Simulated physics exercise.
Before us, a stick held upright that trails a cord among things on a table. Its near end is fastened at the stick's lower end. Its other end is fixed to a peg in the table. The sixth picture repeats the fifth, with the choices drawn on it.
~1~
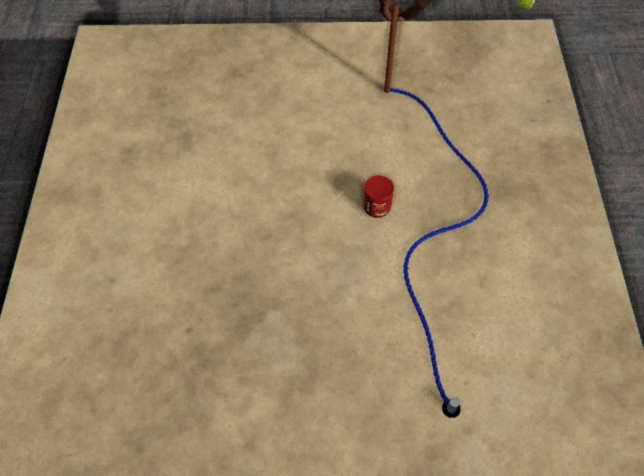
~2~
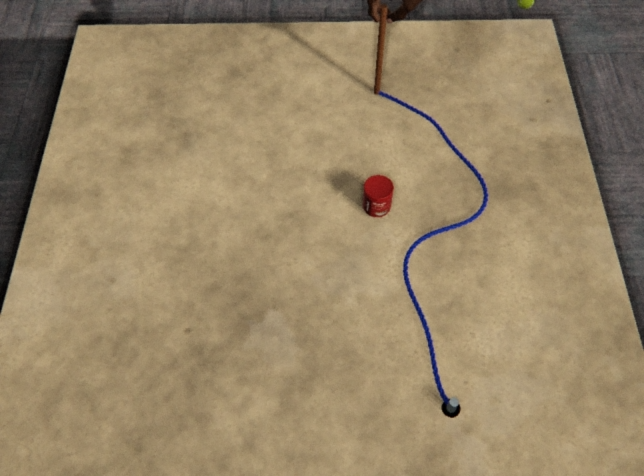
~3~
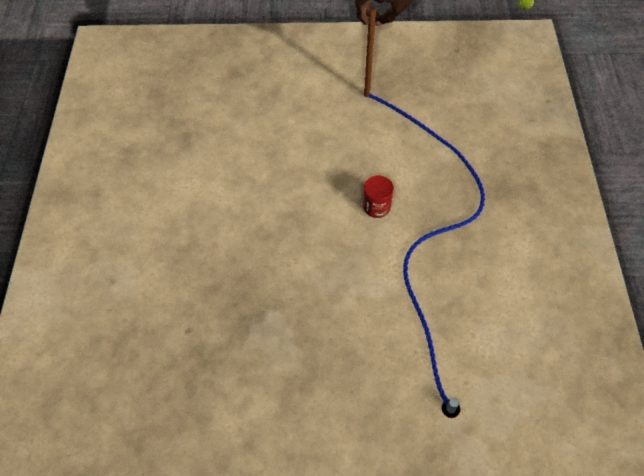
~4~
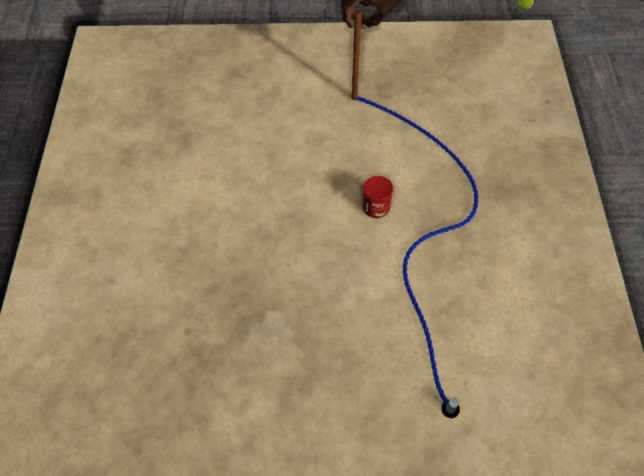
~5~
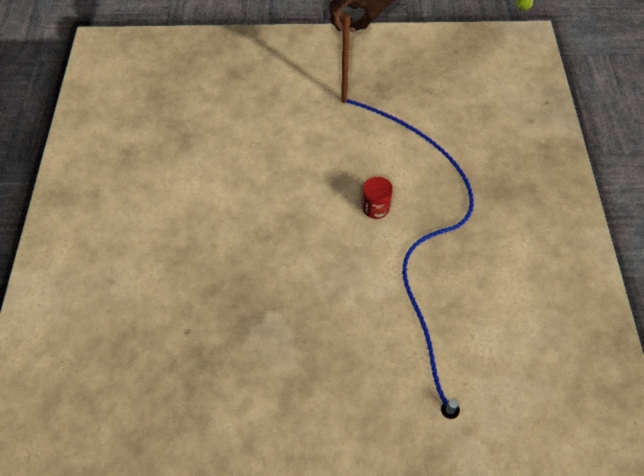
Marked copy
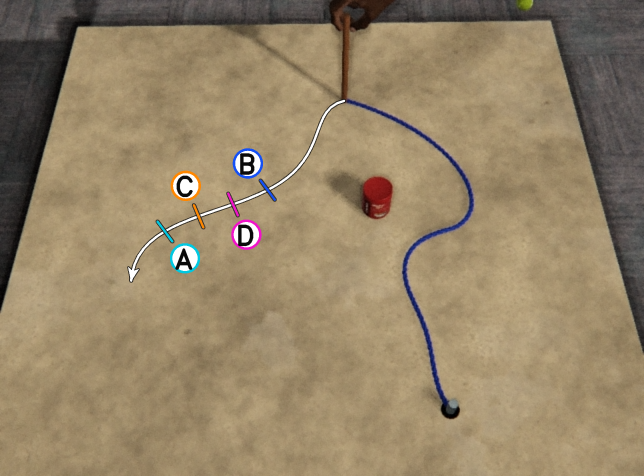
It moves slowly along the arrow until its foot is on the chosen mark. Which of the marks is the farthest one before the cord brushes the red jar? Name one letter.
All is well up to D.
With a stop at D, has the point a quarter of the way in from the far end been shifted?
No.
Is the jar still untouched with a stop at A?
For that mark, no.
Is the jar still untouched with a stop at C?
No.
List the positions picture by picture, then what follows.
Red jar (378, 197); peg (453, 406), in the first picture.
Red jar (378, 197); peg (452, 405), in the second picture.
Red jar (378, 197); peg (453, 406), in the third picture.
Red jar (377, 198); peg (452, 406), in the fourth picture.
Red jar (377, 198); peg (452, 407), in the fifth picture.
On the copy, A at (165, 231); B at (268, 190); C at (199, 216); D at (233, 204); the route from (344, 101) via (258, 195) to (131, 281).
On D. First, foot of the stick (315, 139), middle of the cord (458, 223).
Then, foot of the stick (282, 182), middle of the cord (457, 222).
Finally, foot of the stick (233, 205), middle of the cord (447, 217); nothing has been touched.
By contrast, A brings the cord against the jar; B is safe but short; C brings the cord against the jar.
